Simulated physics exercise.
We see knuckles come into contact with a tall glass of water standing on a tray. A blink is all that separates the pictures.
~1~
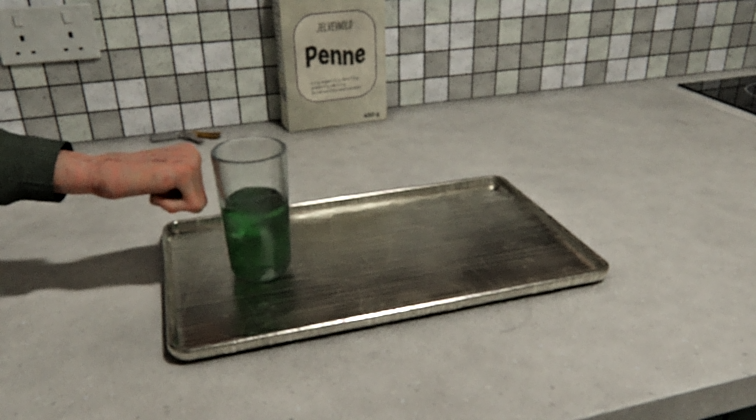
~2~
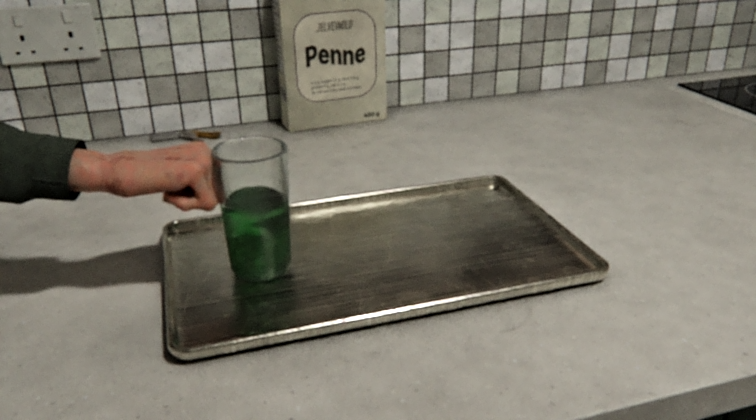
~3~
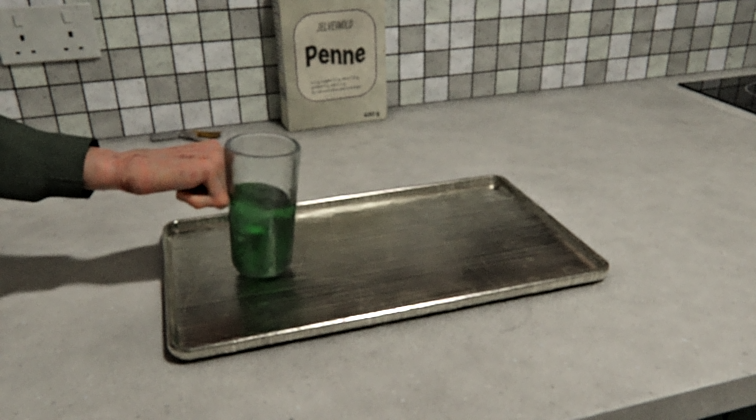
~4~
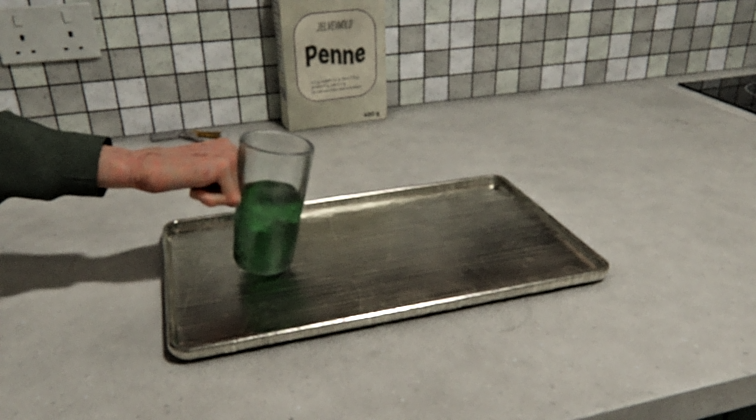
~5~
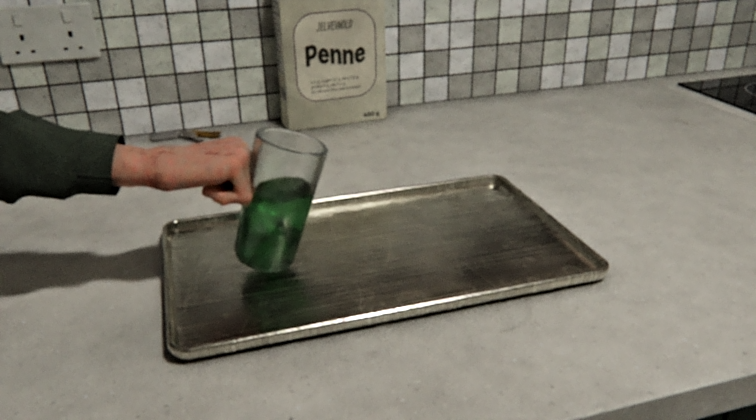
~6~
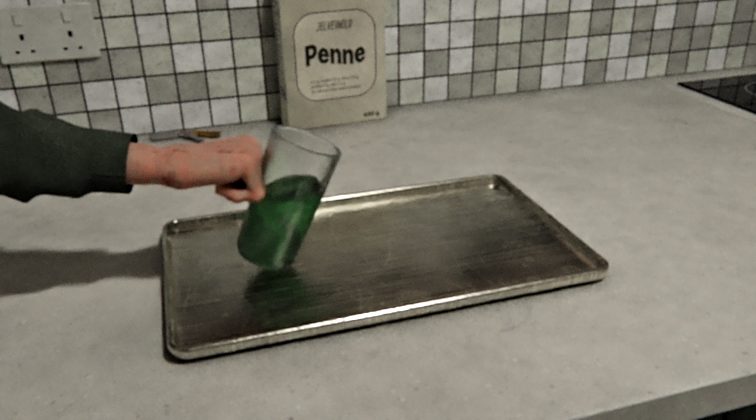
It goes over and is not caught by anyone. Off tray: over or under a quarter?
I expect it to slosh more than a quarter off the tray.
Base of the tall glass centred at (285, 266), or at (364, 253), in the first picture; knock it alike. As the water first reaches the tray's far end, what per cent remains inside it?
It would be around 70 % first and around 90 % second.
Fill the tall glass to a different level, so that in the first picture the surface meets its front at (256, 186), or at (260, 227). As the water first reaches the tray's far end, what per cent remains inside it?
About 60 per cent first, about 50 per cent second.
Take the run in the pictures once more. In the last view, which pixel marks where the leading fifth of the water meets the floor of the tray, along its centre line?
Landing point: About (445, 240).
A moment on, the tall glass is falling and 100 per cent is in the glass, 0 on the tray and 0 above or beyond its rim.
Next, the tall glass lies on its side and 91 per cent is in the glass, 1 on the tray and 7 above or beyond its rim.
Then the tall glass lies on its side and 52 per cent is in the glass, 38 on the tray and 11 above or beyond its rim.
Later the tall glass lies on its side and 26 per cent is in the glass, 37 on the tray and 36 above or beyond its rim.
Finally, 66 per cent is held by tray and glass, 34 is off the tray.
